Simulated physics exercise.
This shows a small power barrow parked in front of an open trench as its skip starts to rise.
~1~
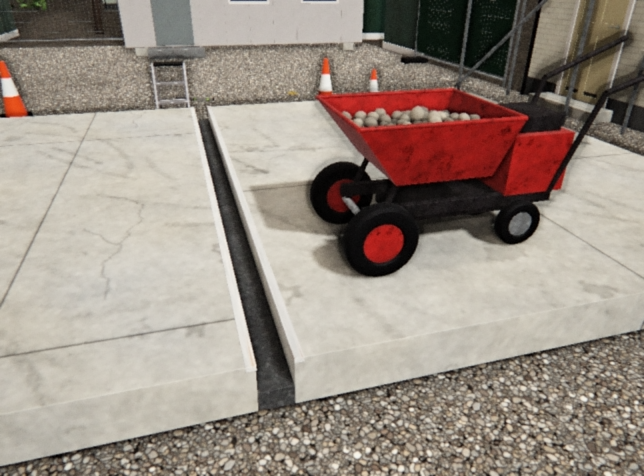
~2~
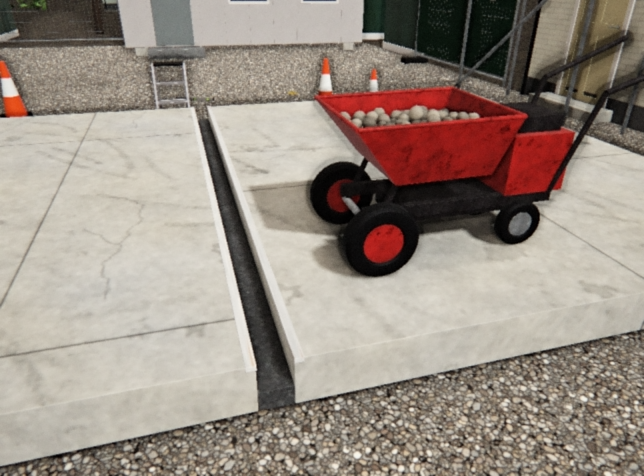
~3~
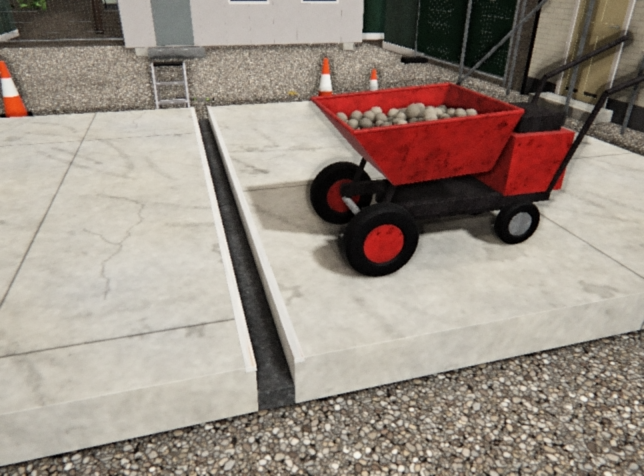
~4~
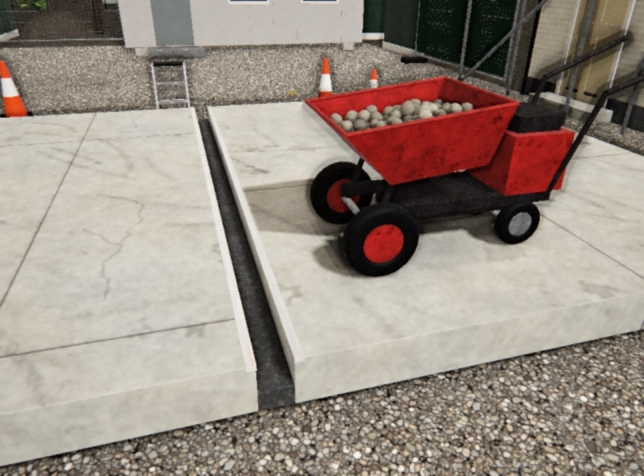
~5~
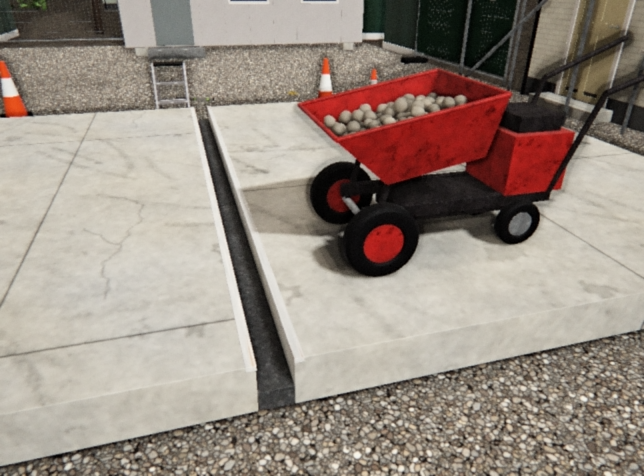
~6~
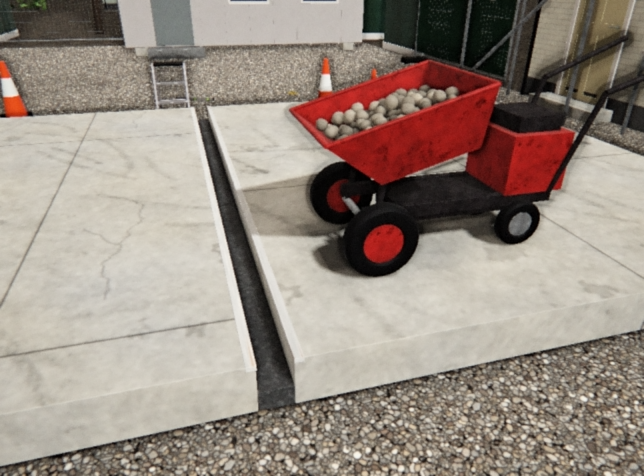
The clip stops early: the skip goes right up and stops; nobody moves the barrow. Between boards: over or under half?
Below half.
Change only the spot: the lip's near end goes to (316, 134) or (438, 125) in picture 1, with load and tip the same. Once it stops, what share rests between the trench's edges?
First try: 0 per cent; second try: 30 per cent.
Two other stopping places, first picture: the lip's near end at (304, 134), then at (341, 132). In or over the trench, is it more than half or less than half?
Okay, first it's a smaller portion, and then it's a smaller portion.
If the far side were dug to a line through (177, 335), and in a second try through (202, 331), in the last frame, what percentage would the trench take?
Lab note: Case 1 around 100 %, case 2 80 %.
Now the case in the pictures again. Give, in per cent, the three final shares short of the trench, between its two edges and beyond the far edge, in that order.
Short about 0 %, between about 35 %, beyond about 55 %.
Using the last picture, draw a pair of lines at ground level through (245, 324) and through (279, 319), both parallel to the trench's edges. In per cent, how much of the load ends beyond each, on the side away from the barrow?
About 60 and 90 %.
Soon, skip tipped steeply; all in the skip.
A while on, skip tipped right over; most in the skip; a small part in or heaped over the trench; a small part beyond it; a stray few falling.
Towards the end, skip tipped right over; a small part in the skip; about a third in or heaped over the trench; about half beyond it.
Finally, skip tipped right over; a small part in the skip; about a third in or heaped over the trench; about half beyond it.
